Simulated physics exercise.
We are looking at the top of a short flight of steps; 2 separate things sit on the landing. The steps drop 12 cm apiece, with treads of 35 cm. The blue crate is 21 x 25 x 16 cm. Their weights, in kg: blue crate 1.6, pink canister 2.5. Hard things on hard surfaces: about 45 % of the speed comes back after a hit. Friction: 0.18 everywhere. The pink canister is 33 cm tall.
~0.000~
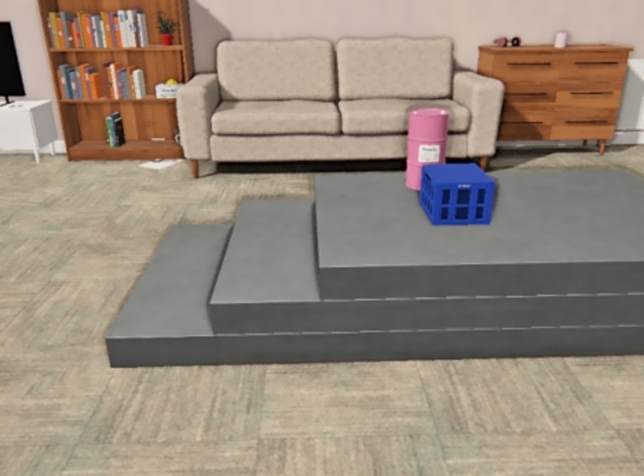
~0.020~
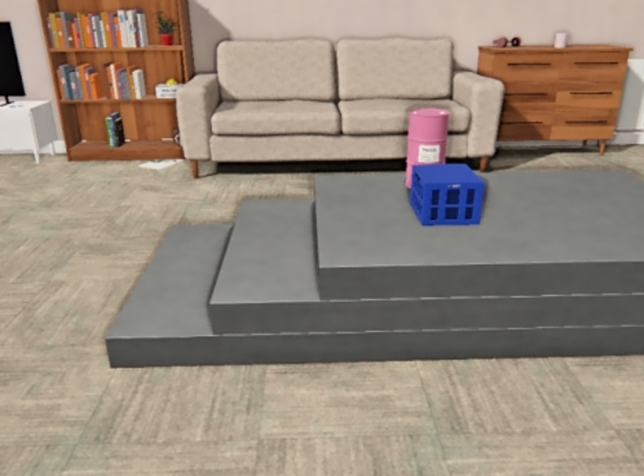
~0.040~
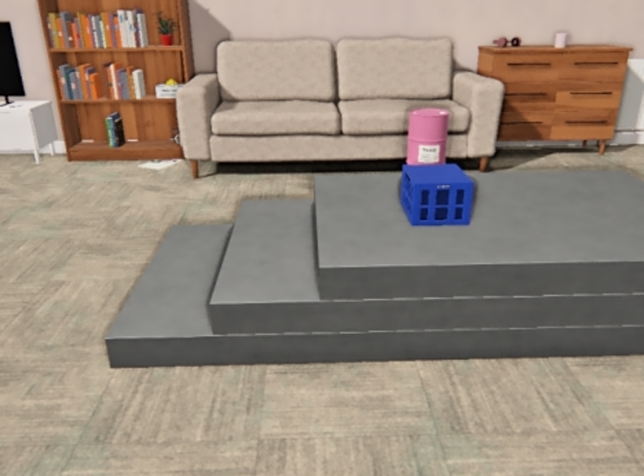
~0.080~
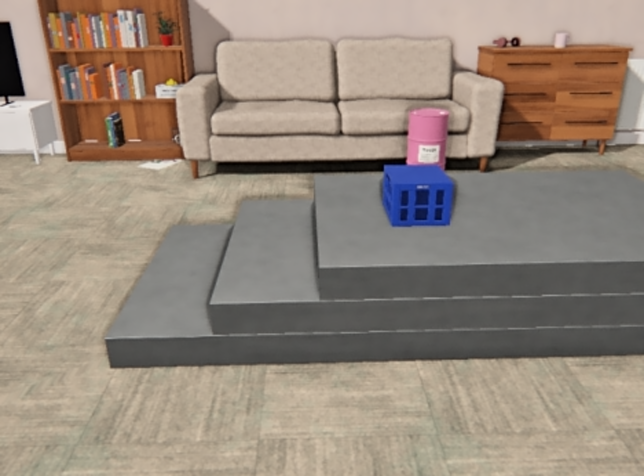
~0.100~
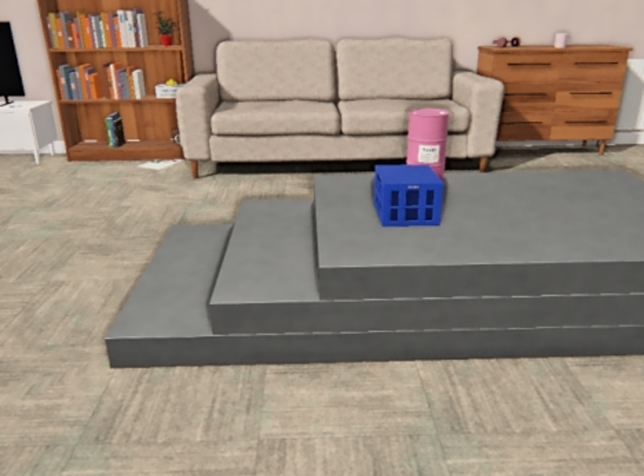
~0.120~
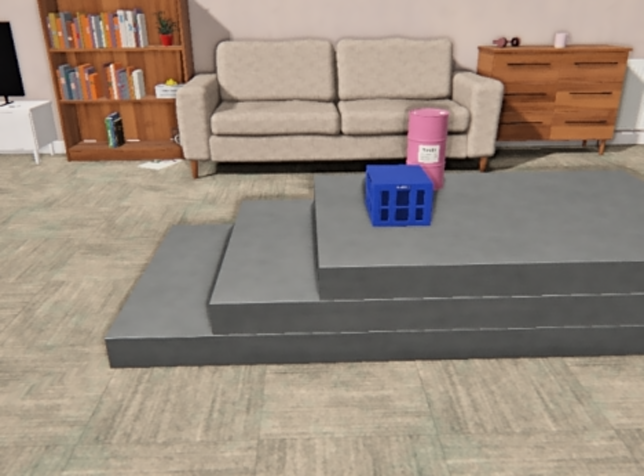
A blue crate slid slowly to the left across the top of some wide gray steps, passing in front of a pink canister that stayed still, with a beige couch behind them.
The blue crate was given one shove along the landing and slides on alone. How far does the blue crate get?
The crate comes to rest down on the lower floor.
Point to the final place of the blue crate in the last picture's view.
Near (70, 286).
Around 0.42 s, 13 cm past the top edge and 3 cm lower; blue crate near (282, 203).
Around 0.72 s, 45 cm past the top edge and 16 cm lower; blue crate near (201, 237).
Around 1.22 s, 80 cm past the top edge and 28 cm lower; blue crate near (114, 267).
Finally (2.0 s), 99 cm past the top edge and 36 cm lower; pink canister still in place (within 12 cm). Final places as that camera would see them, blue crate near (70, 286).
